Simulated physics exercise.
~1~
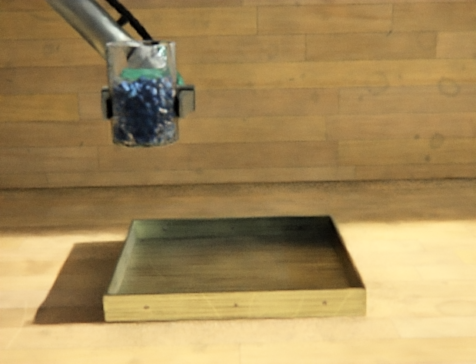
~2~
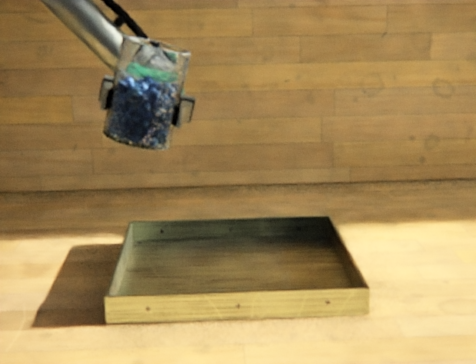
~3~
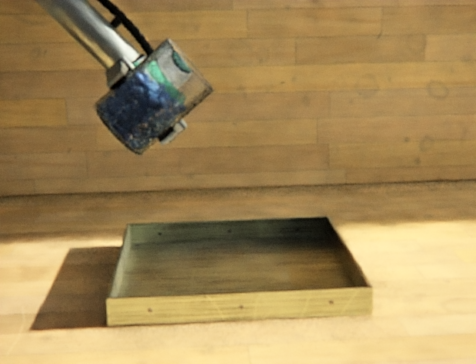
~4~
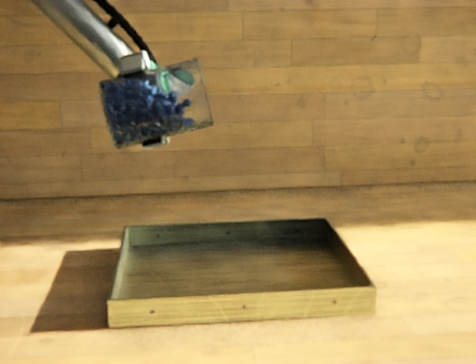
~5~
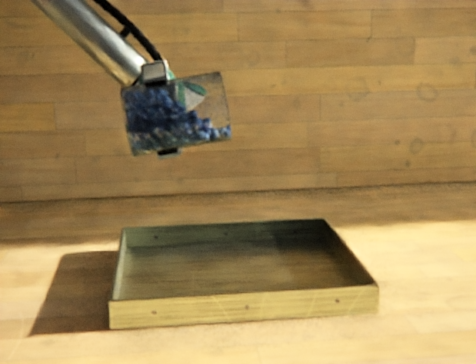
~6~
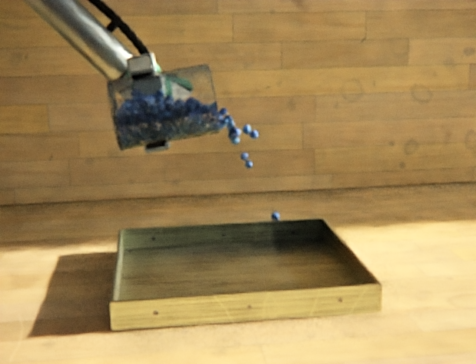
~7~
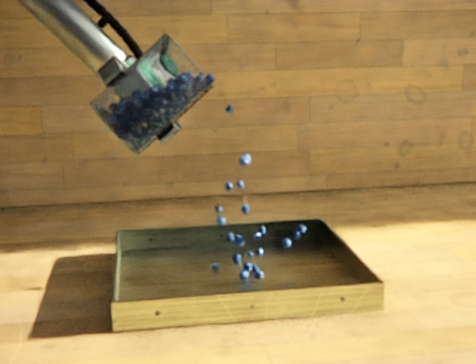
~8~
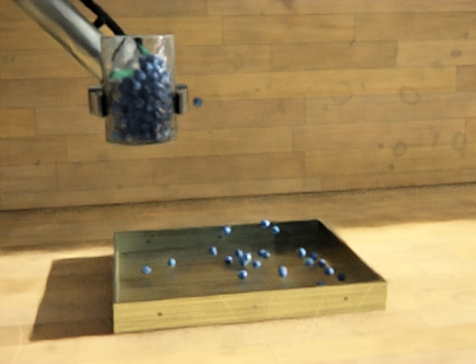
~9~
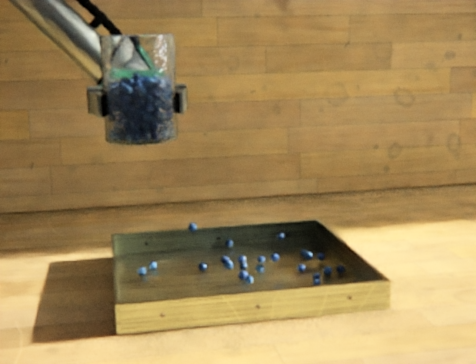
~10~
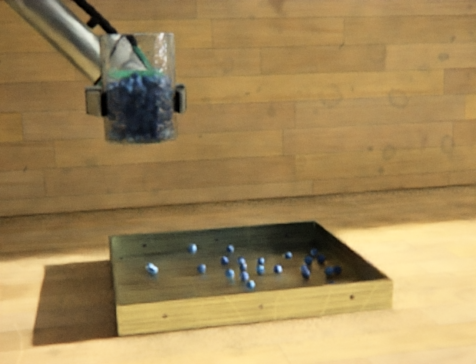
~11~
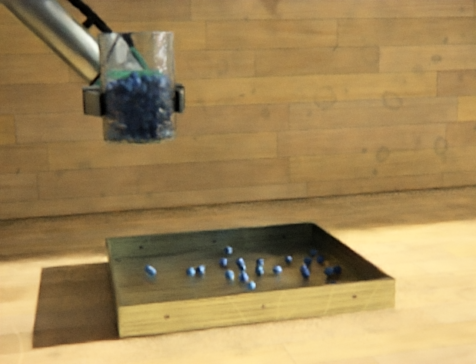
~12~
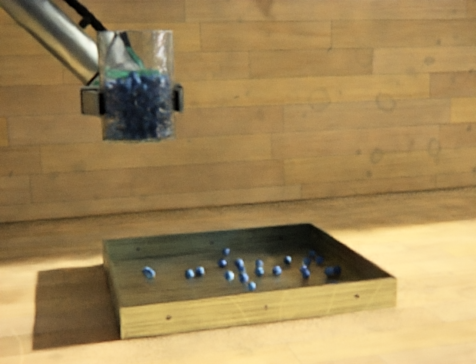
A robotic arm tips a clear tumbler of blue beads, spilling some into a wooden tray, then holds it upright, still mostly full.
